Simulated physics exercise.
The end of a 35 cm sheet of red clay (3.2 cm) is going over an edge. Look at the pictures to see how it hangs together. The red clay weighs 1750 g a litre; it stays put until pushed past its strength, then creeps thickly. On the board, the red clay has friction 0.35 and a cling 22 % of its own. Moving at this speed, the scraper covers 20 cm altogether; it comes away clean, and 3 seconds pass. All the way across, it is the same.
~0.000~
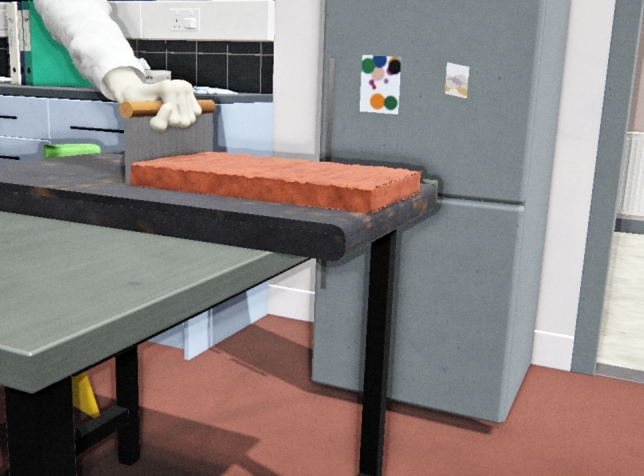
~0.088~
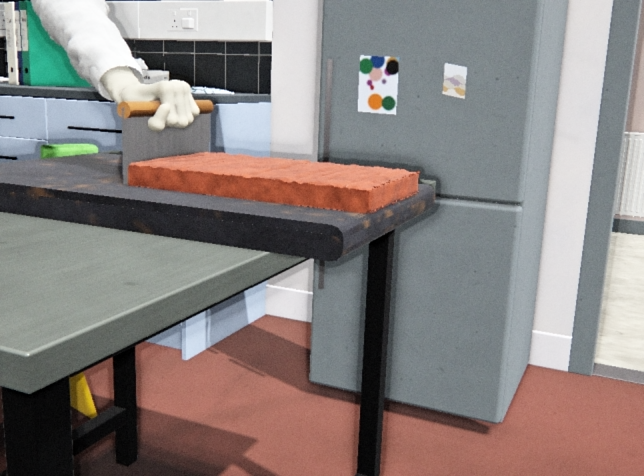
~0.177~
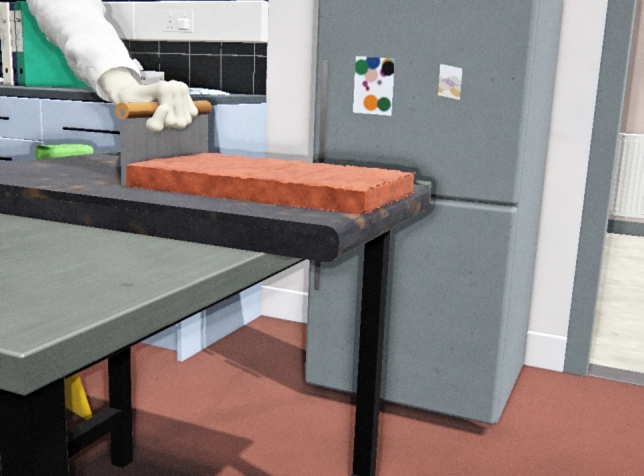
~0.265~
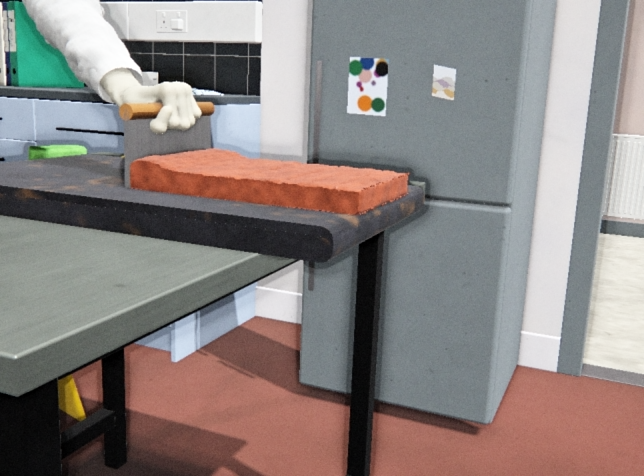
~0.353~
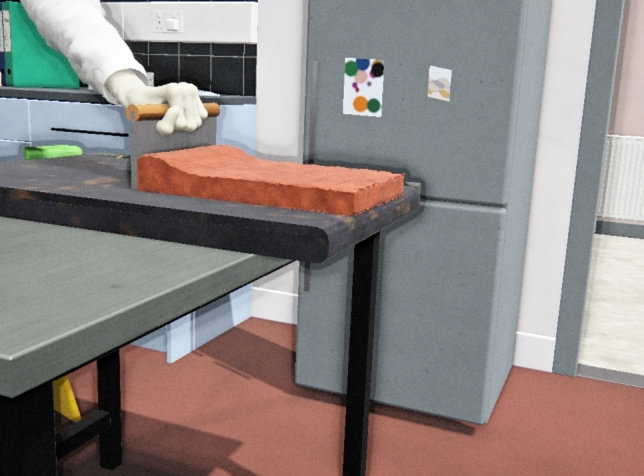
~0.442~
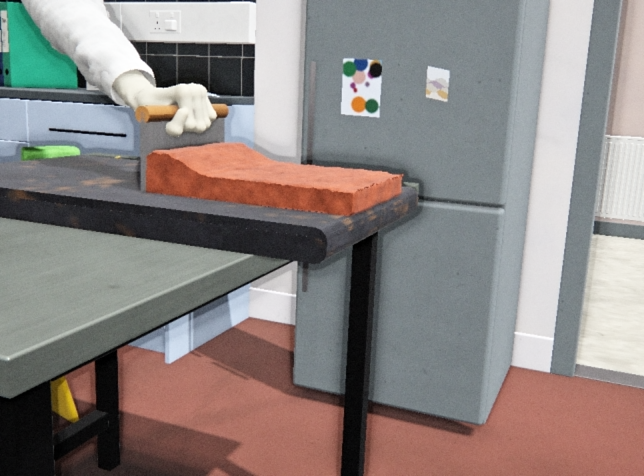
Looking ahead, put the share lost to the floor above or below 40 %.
The outcome is smaller than 40 percent.
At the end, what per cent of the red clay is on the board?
On the board, about 65 percent.
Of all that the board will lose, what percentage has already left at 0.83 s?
It stands at about 40 percent.
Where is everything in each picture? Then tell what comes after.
In the first picture, foot of the scraper at (130, 185), not yet moved; leading edge of the red clay at (373, 195).
In the second picture, foot of the scraper at (128, 186), not yet moved; leading edge of the red clay at (370, 195).
In the third picture, foot of the scraper at (126, 187), moved 5 mm; leading edge of the red clay at (366, 196).
In the fourth picture, foot of the scraper at (130, 189), moved 2.2 cm; leading edge of the red clay at (360, 197).
In the fifth picture, foot of the scraper at (136, 191), moved 4.0 cm; leading edge of the red clay at (356, 198).
In the sixth picture, foot of the scraper at (146, 192), moved 5.8 cm; leading edge of the red clay at (354, 198).
After 0.83 s, 86 % lies on the board and 0 % has fallen.
After 1.28 s, 65 % lies on the board and 25 % has fallen.
After 1.74 s, 65 % lies on the board and 35 % has fallen.
After 2.20 s, 65 % lies on the board and 35 % has fallen.
After 4.20 s, at the end, 65 % lies on the board and 35 % has fallen.
